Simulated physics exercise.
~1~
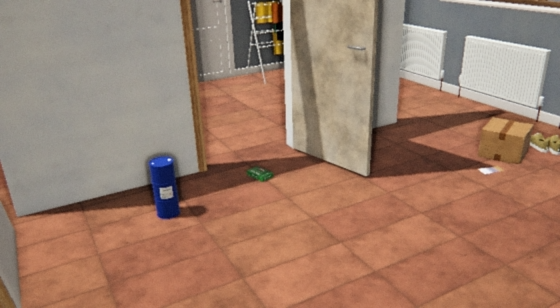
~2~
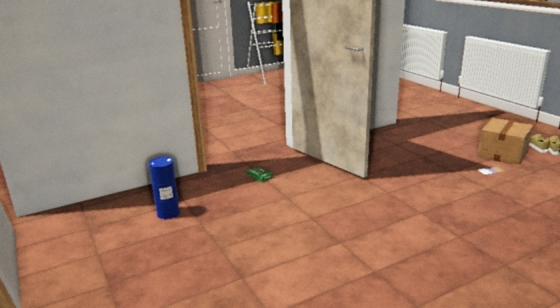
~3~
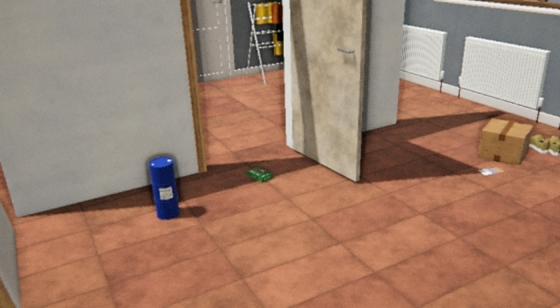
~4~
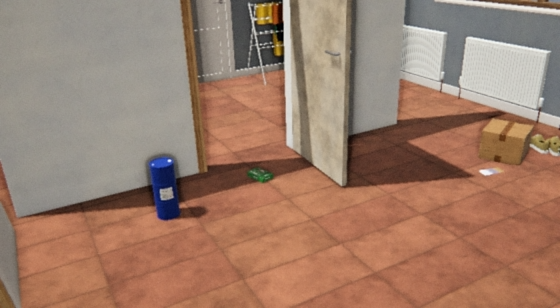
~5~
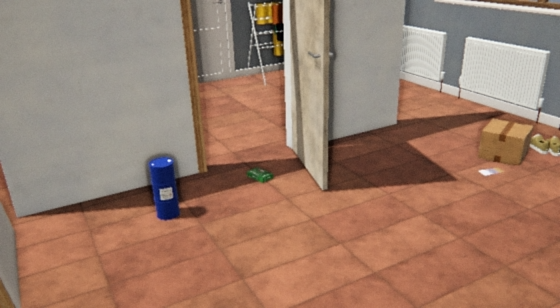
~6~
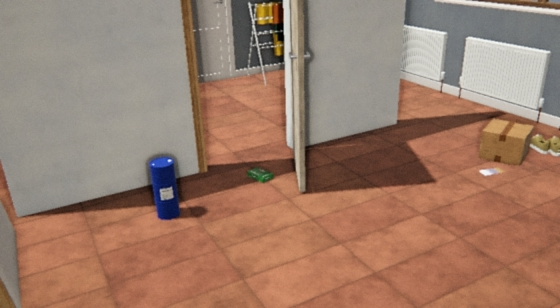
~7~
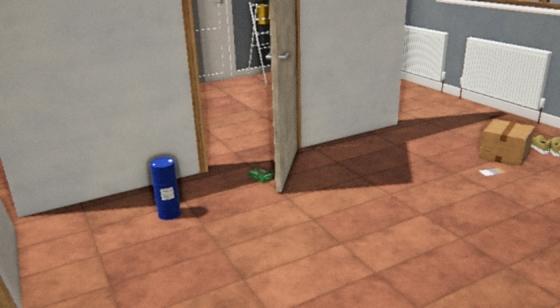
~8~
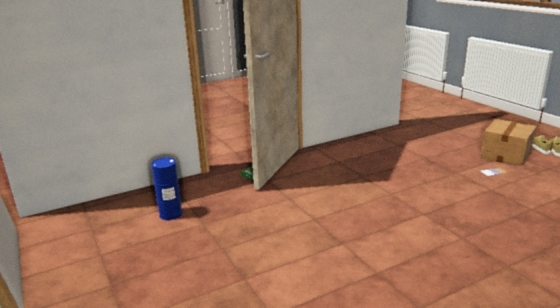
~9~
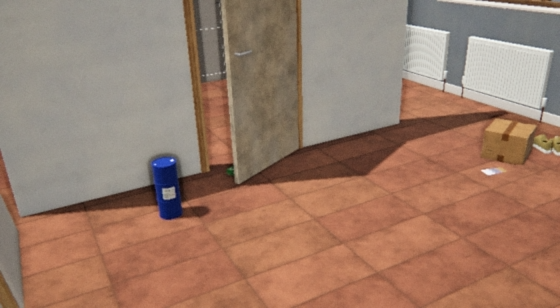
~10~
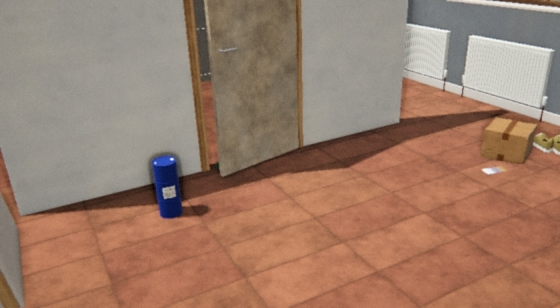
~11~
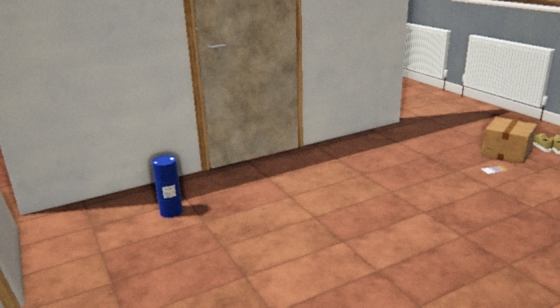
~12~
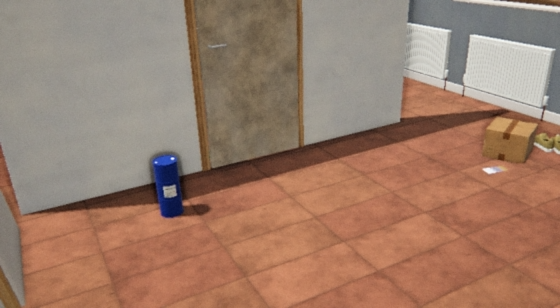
Door swinging gradually closed on a tiled floor, a small green packet sliding left out of view, blue canister standing still.
